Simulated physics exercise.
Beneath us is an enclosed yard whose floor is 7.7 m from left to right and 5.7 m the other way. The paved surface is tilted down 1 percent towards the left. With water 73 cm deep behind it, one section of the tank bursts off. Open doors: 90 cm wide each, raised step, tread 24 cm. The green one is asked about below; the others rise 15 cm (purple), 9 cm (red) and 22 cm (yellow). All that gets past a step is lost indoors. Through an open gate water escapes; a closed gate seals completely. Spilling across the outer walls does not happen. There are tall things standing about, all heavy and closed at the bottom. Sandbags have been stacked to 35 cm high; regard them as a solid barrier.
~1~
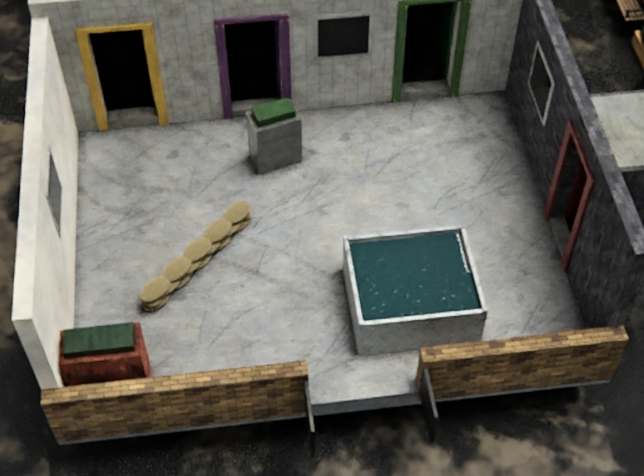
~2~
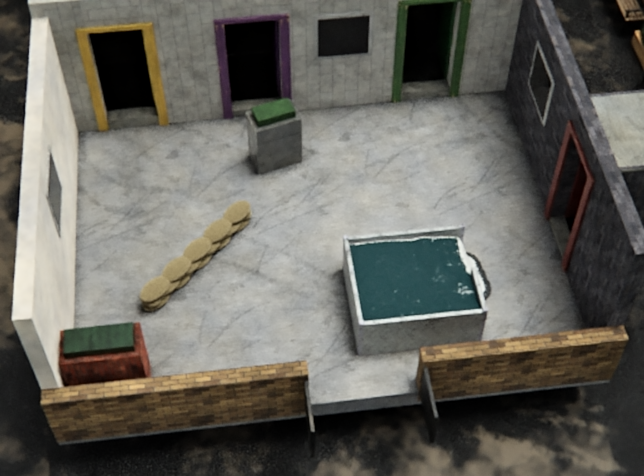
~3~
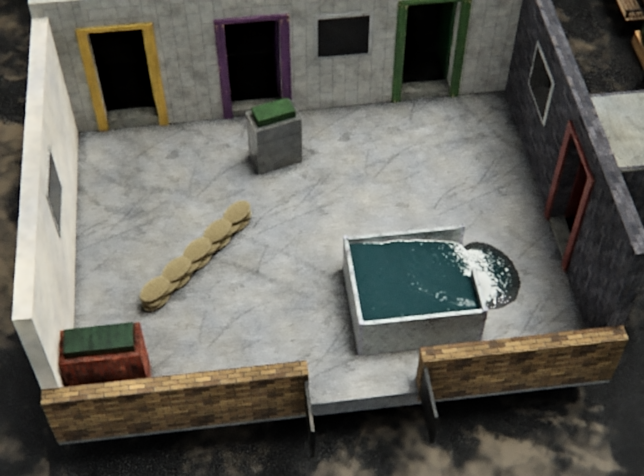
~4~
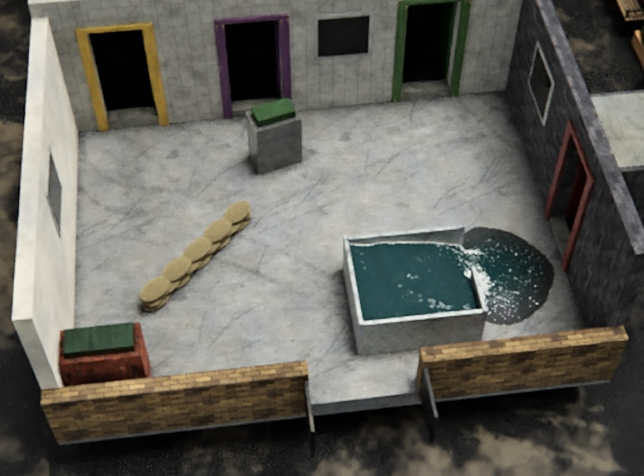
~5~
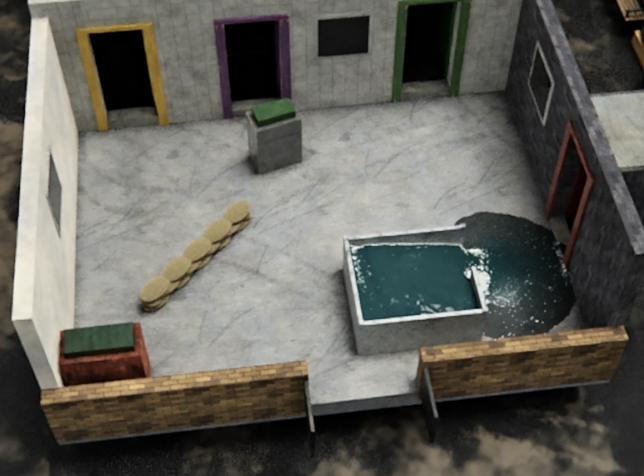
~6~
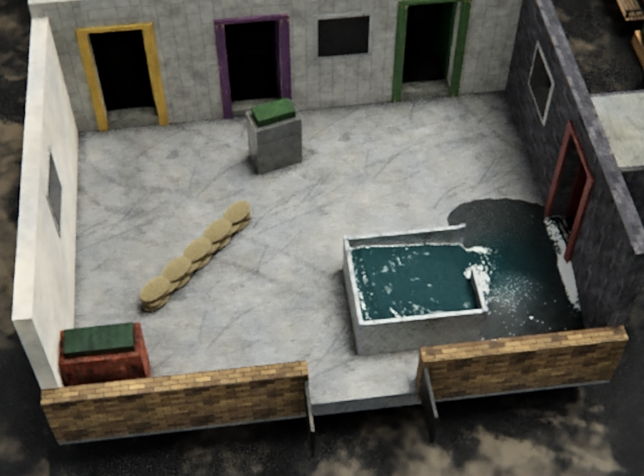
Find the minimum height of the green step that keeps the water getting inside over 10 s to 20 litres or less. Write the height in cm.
Roughly 6.5 cm.
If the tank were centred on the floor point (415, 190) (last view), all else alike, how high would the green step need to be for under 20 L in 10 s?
I'd put it at close to 8.0 cm.
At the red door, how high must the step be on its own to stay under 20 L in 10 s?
Red - roughly 29 cm.
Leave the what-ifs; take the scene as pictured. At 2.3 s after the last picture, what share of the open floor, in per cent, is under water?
25 %.
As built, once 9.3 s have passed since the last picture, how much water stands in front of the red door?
7.5 cm.
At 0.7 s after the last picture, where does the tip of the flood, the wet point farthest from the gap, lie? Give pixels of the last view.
Somewhere near the pixel (514, 138).
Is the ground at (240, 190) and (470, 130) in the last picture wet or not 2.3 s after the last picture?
Note: Point one not yet reached; point two reached.
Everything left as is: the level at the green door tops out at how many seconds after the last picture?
I'd say near 4.0 seconds.
Then, 0.7 s after the last picture water covers 15 % of the floor, deepest (38 cm) near (466, 270); it has not reached the green door.
Then, 2.3 s after the last picture water covers 25 % of the floor, deepest (26 cm) near (468, 280); 10 cm at the green door, 0 litres in over its 19 cm step.
Then, 9.3 s after the last picture water covers 75 % of the floor, deepest (8 cm) near (555, 261); 6 cm at the green door, 0 litres in over its 19 cm step.
At the green door as built, the water peaked near 10 cm, 4.1 s after the last picture.
With a step of 6 cm, 28 litres would have come in within the 10 s; with 8 cm, 9 litres. So under 20 litres takes about 6.5 cm.
